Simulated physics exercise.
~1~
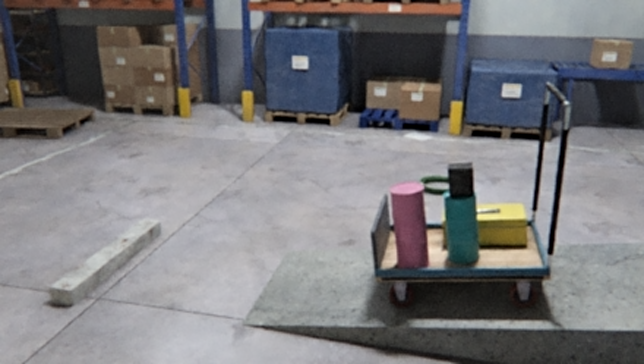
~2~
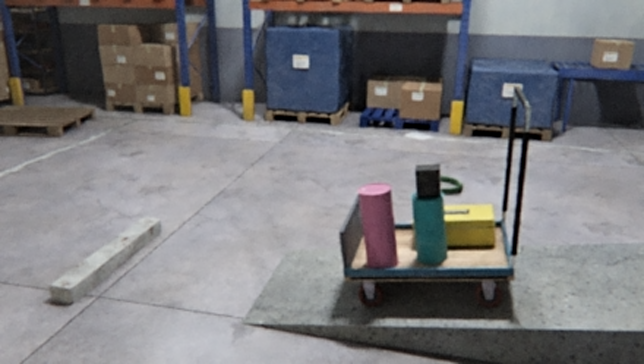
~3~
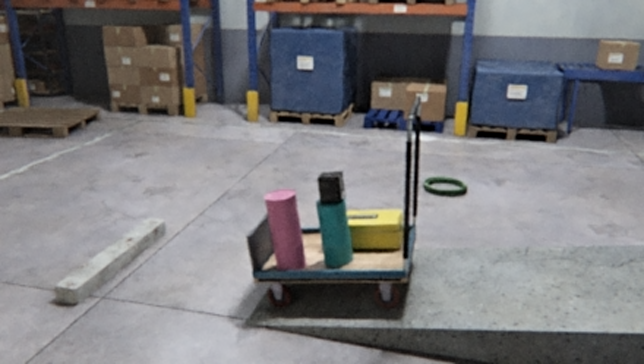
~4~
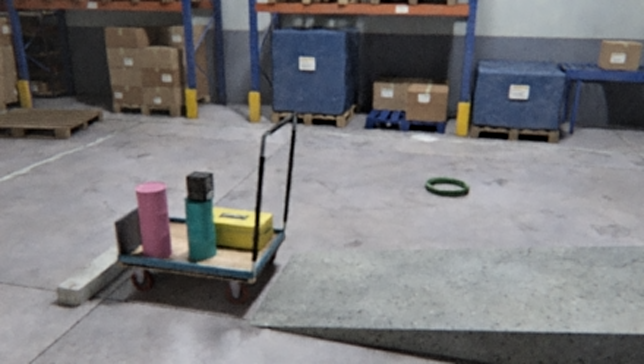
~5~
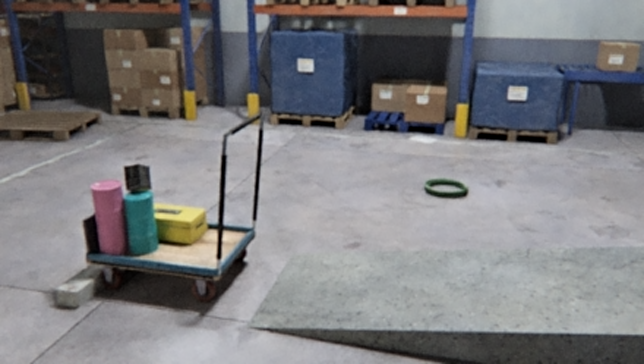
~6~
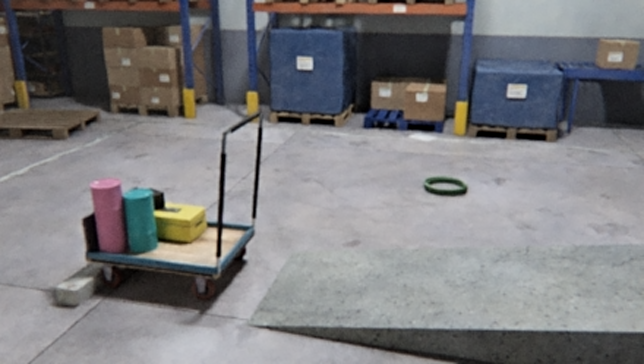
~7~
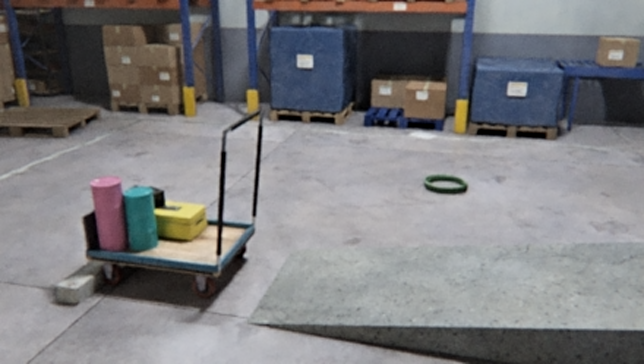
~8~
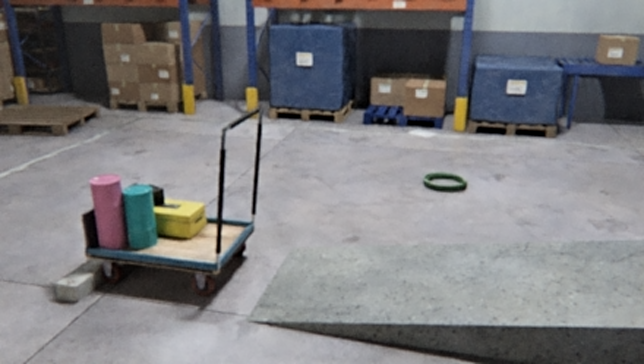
A flat trolley rolls left down a ramp to a kerb, and its black box topples aboard.
